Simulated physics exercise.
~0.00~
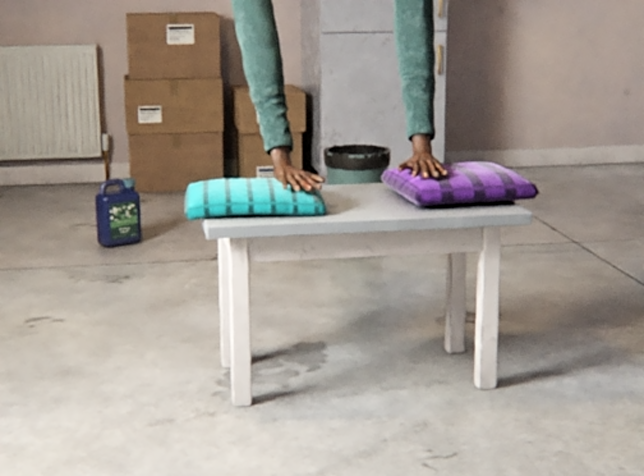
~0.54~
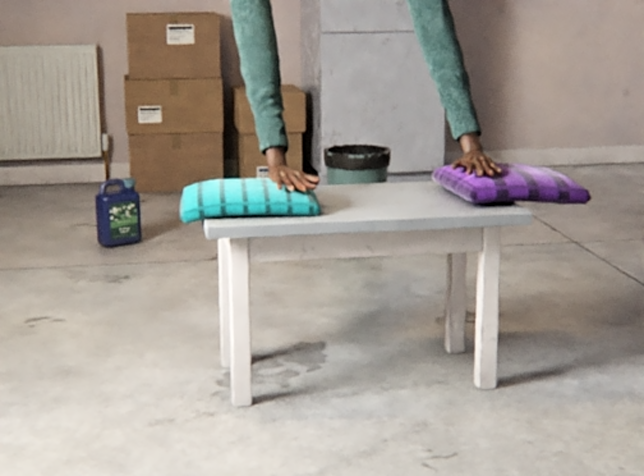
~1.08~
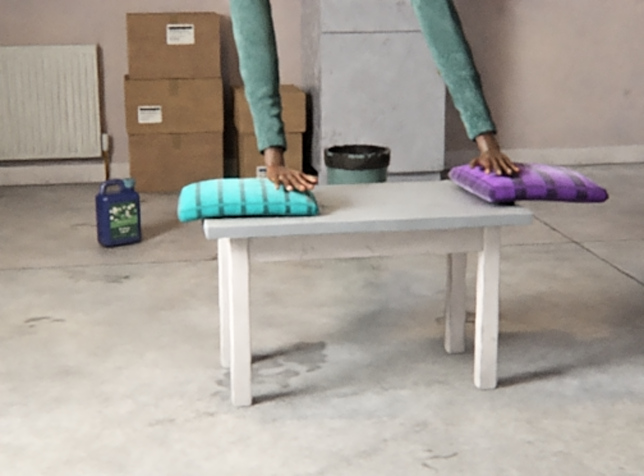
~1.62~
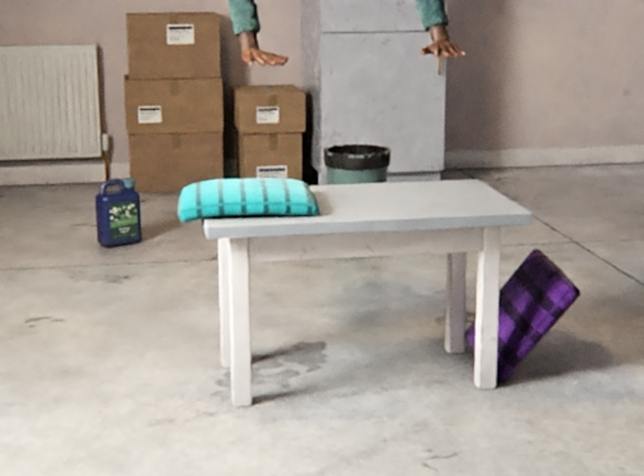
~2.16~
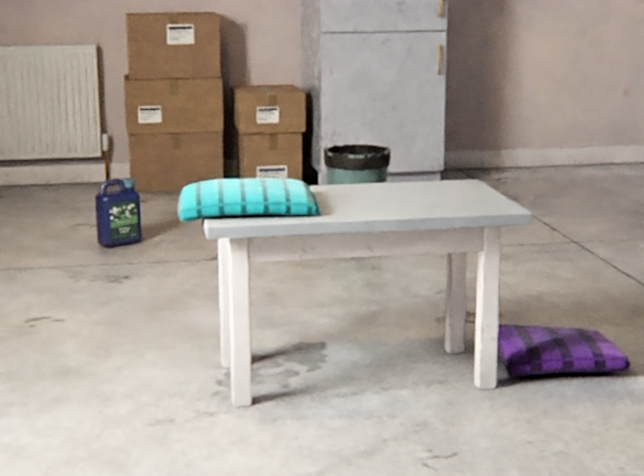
A purple checked cushion and a turquoise folded blanket lie under two hands in green sleeves on a low, pale table, seen from the front and slightly above in a room with a concrete floor. Cardboard boxes, a radiator, a dark blue container, a bin and a grey cabinet stand behind. The right hand slides the cushion rightward until it juts well past the table's end, while the left hand shifts the blanket slightly left. Both hands lift away, and the cushion tips off and drops. It ends flat on the floor beside the right legs, the blanket still on the tabletop.
